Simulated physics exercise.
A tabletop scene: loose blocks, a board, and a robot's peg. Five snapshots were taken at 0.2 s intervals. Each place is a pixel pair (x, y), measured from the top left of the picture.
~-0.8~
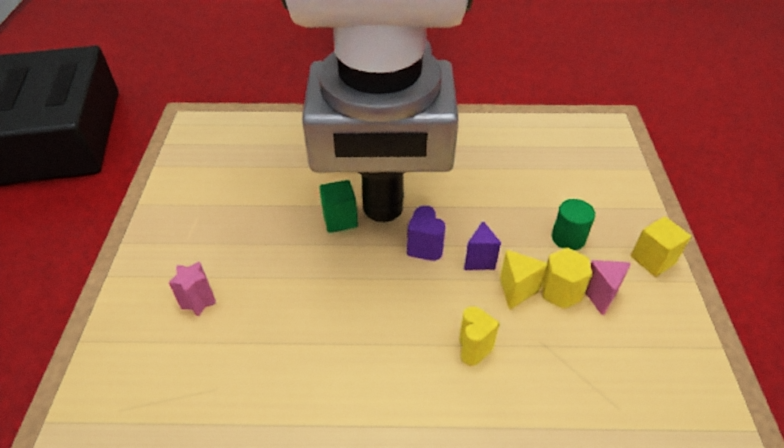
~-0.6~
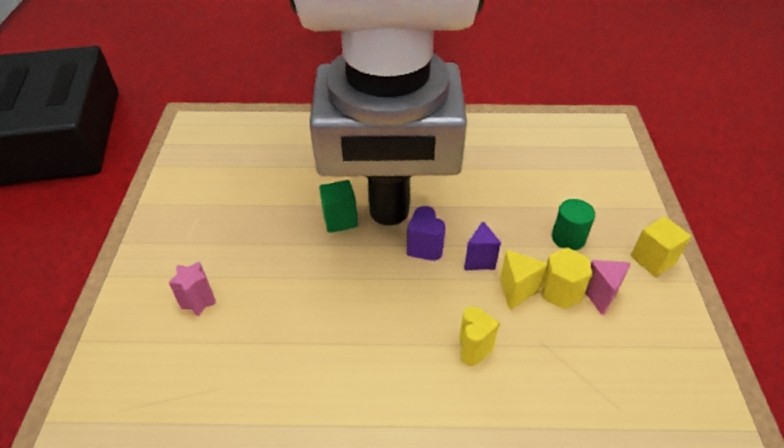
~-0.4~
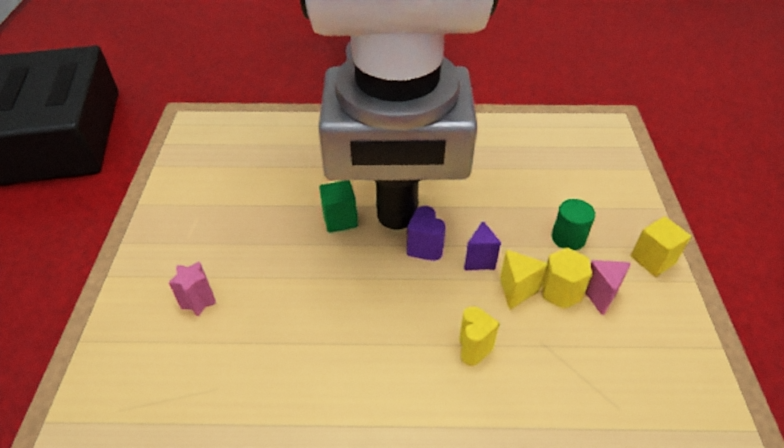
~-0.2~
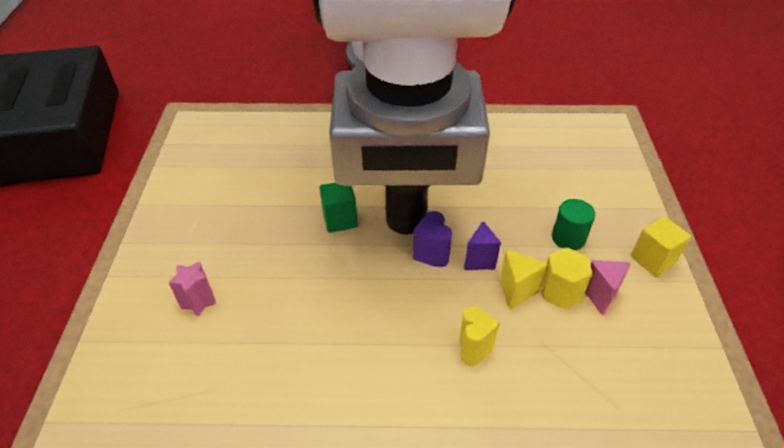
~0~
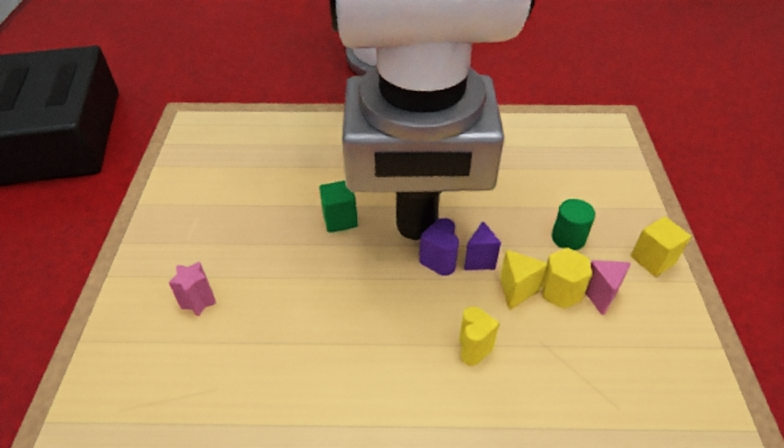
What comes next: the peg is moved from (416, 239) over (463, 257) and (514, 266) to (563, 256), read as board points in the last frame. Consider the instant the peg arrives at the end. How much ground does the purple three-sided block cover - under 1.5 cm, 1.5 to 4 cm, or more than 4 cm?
Offset: Above 4 cm.
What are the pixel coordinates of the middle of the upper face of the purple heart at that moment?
Around pixel (480, 264).
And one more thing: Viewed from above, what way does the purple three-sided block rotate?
It twists with the clock when seen from above.
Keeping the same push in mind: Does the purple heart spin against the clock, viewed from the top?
I expect not.
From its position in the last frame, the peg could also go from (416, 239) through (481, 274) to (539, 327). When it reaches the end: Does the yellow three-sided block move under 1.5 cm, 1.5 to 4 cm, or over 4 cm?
Travels over 4 cm.
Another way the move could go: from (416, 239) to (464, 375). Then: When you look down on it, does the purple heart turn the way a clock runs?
My answer is no.
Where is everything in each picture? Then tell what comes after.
In the first picture, lower end of the peg at (383, 209), tops of blocks, purple heart at (426, 221), purple three-sided block at (484, 235), yellow three-sided block at (523, 264), green disc at (578, 210).
In the second picture, peg at (389, 212), blocks as before.
In the third picture, peg at (397, 216), blocks as before.
In the fourth picture, peg at (406, 221), purple heart at (434, 226).
In the fifth picture, peg at (417, 226), purple heart at (442, 233), purple three-sided block at (484, 235), yellow three-sided block at (523, 264), green disc at (578, 210).
What follows on the original path. One third of the way, peg at (465, 243); purple heart at (475, 259), turned 55° clockwise; purple three-sided block at (505, 245), turned 50° anticlockwise; yellow three-sided block at (528, 269).
Two thirds of the way, peg at (517, 252); purple heart at (480, 264), turned 70° clockwise; purple three-sided block at (547, 258), turned 35° clockwise; yellow three-sided block at (539, 282), turned 35° clockwise.
At the end, peg at (567, 243); purple heart at (480, 264), turned 70° clockwise; purple three-sided block at (550, 260), turned 45° clockwise; yellow three-sided block at (539, 282), turned 35° clockwise; green disc at (586, 205).
